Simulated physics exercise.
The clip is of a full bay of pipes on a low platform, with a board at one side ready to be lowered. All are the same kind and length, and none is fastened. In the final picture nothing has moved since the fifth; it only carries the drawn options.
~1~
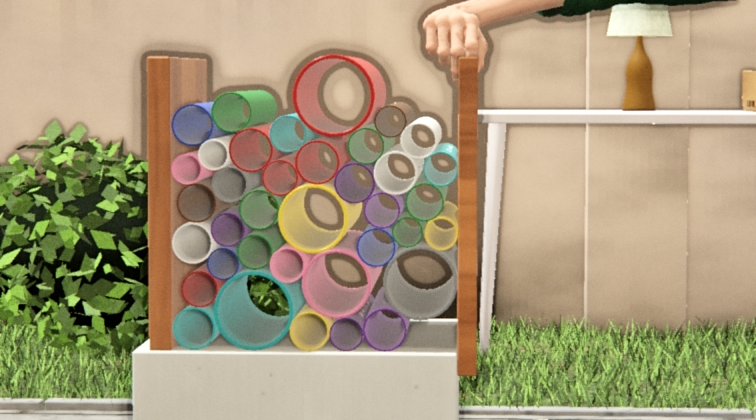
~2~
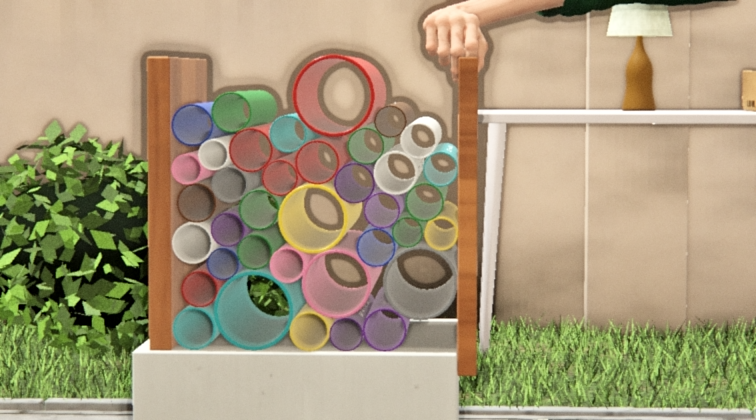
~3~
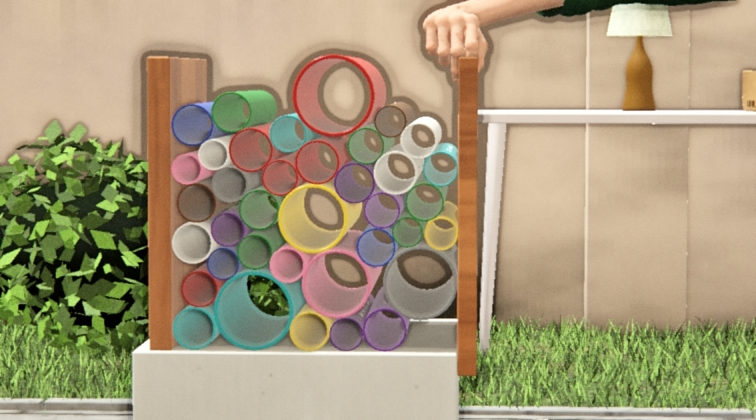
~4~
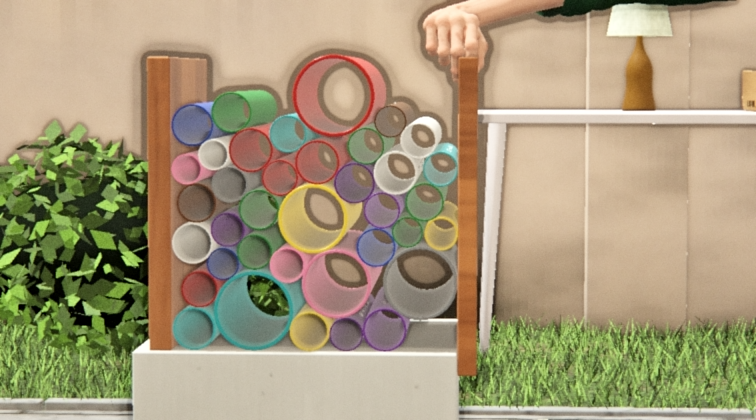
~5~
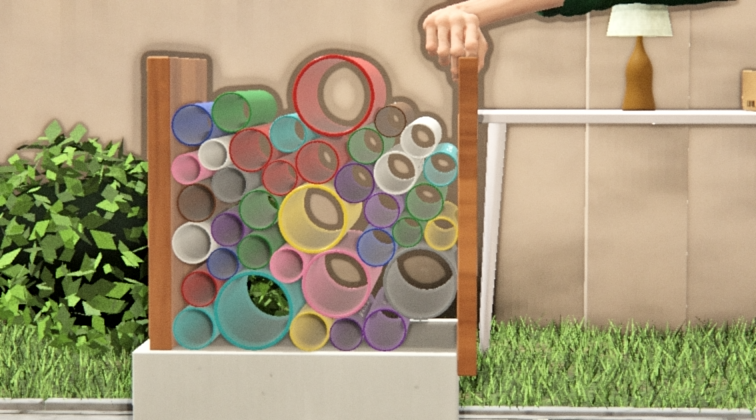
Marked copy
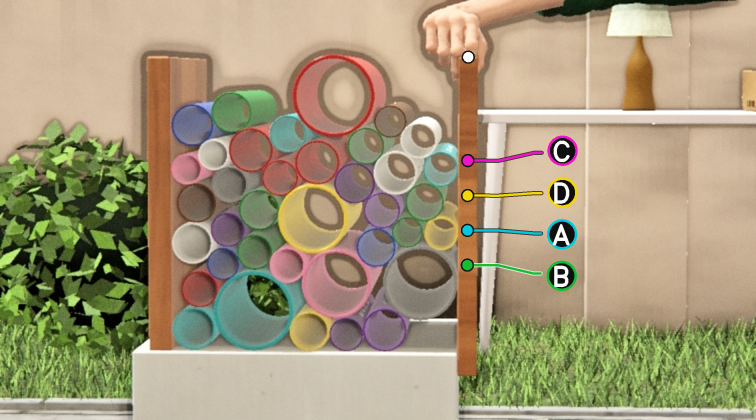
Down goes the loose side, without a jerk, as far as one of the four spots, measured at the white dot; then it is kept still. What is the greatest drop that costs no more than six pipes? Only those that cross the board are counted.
Slide it to A.
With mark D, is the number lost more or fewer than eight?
It loses fewer than eight.
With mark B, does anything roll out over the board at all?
At B: Yes.
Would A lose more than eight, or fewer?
At A, fewer than eight.
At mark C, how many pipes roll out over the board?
It comes to none.
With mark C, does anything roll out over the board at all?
At C: No.
On the copy, A at (468, 230); B at (468, 265); C at (468, 161); D at (468, 196); the white dot at (469, 57).
On A. First, top of the board (458, 133).
Then, top of the board (458, 220).
Finally, top of the board (458, 230), five out over the board.
By contrast, B more than six out over the board; C none out over the board; D three out over the board.
